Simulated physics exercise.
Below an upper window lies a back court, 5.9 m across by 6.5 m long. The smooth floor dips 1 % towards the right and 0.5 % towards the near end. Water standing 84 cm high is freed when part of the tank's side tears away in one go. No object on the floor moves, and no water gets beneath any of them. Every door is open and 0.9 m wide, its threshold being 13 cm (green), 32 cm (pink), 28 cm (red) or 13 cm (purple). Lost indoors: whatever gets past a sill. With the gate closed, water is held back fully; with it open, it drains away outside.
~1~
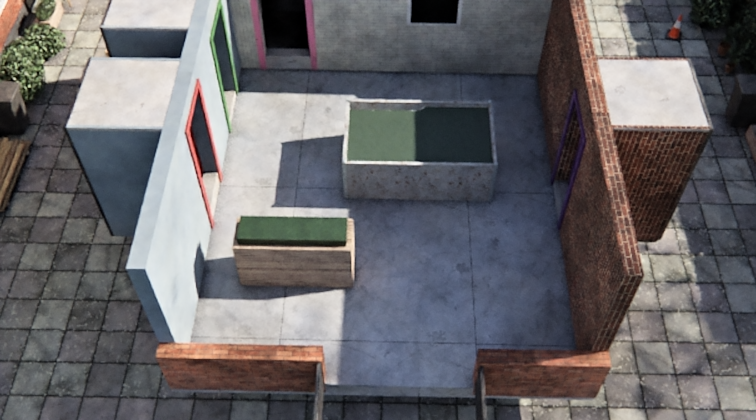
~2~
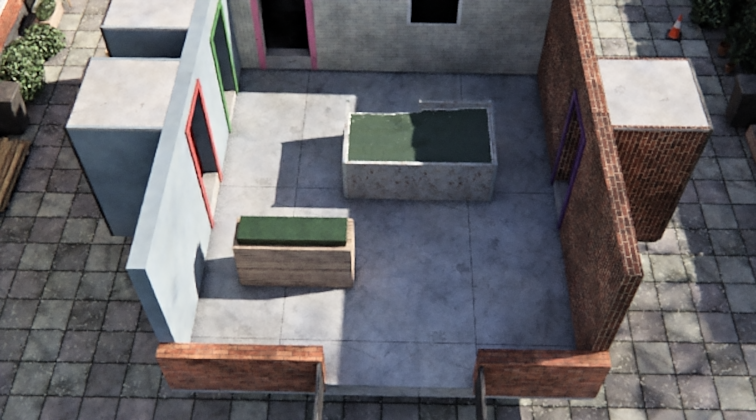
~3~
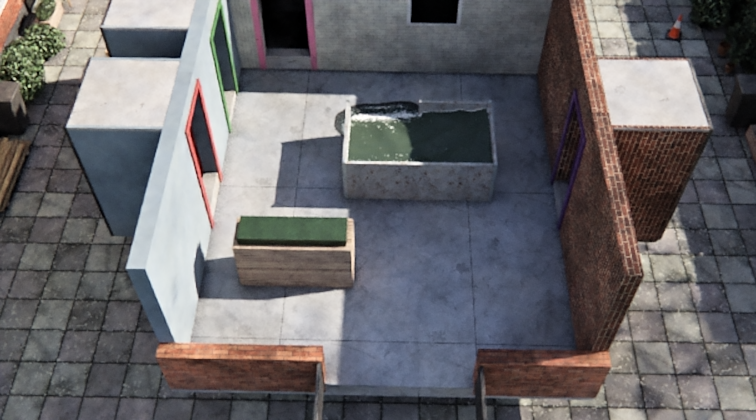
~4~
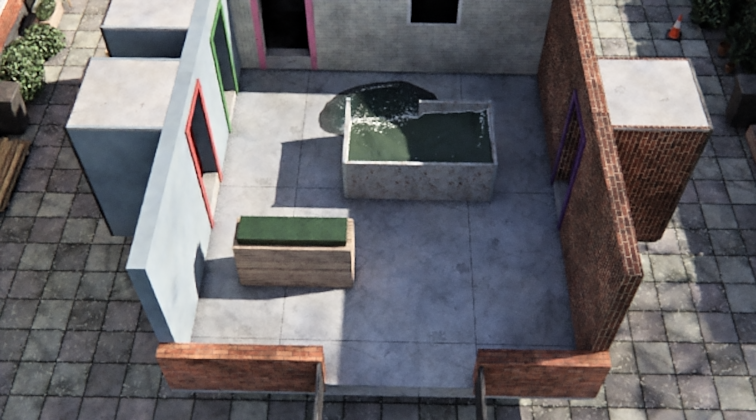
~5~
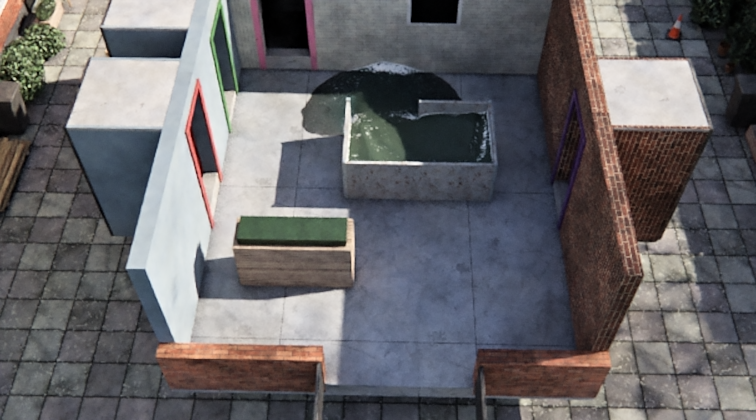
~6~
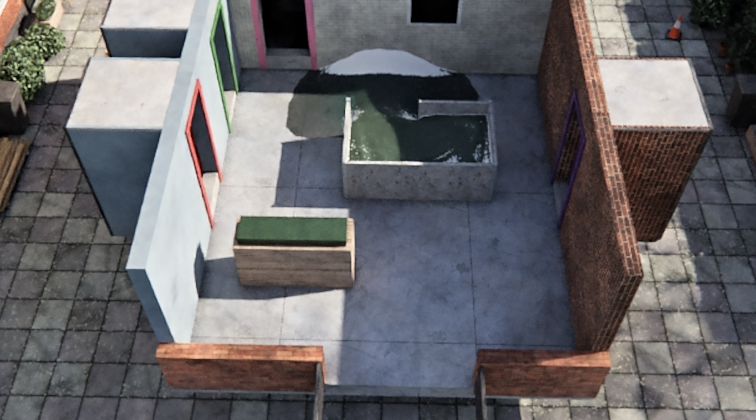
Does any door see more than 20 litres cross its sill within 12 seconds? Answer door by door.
Taking each door, the green door does; the pink door does not; the red door does not; the purple door does not.
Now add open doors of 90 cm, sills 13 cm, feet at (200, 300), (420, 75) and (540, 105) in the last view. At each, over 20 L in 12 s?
Door 1: Lower; door 2: Higher; door 3: Higher.
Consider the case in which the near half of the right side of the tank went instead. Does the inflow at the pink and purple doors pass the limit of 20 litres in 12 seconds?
At pink the amount is beneath the mark, while at purple it is higher than the mark.
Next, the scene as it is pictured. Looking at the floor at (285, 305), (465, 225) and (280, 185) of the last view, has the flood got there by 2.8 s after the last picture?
First spot not yet wet, second not yet wet, third submerged.
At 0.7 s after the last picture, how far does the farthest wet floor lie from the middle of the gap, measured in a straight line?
Distance: Approx. 3.4 m.
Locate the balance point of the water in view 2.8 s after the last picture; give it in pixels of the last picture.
I'd put it close to (388, 133).
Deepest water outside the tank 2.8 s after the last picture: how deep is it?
Max around 30 cm.
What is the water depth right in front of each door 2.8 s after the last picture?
You'd see green at 22 cm, pink at 21 cm, red at 6 cm and purple at 9 cm.
Then, 0.7 s after the last picture water covers 20 % of the floor and is deepest (50 cm) near (377, 73); green door not reached, pink door 22 cm at the sill, 0 L in, red door not reached, purple door not reached.
Then, 1.5 s after the last picture water covers 30 % of the floor and is deepest (47 cm) near (242, 70); green door 26 cm at the sill, 10 L in, pink door 21 cm at the sill, 0 L in, red door not reached, purple door not reached.
Then, 2.8 s after the last picture water covers 55 % of the floor and is deepest (30 cm) near (531, 76); green door 22 cm at the sill, 76 L in, pink door 21 cm at the sill, 0 L in, red door 6 cm at the sill, 0 L in, purple door 9 cm at the sill, 0 L in.
Then, 6.3 s after the last picture water covers 95 % of the floor and is deepest (22 cm) near (560, 375); green door 9 cm at the sill, 104 L in, pink door 10 cm at the sill, 0 L in, red door 4 cm at the sill, 0 L in, purple door 8 cm at the sill, 0 L in.
Then, 11.3 s after the last picture water covers 100 % of the floor and is deepest (15 cm) near (560, 375); green door 3 cm at the sill, 104 L in, pink door 4 cm at the sill, 0 L in, red door 4 cm at the sill, 0 L in, purple door 11 cm at the sill, 1 L in.
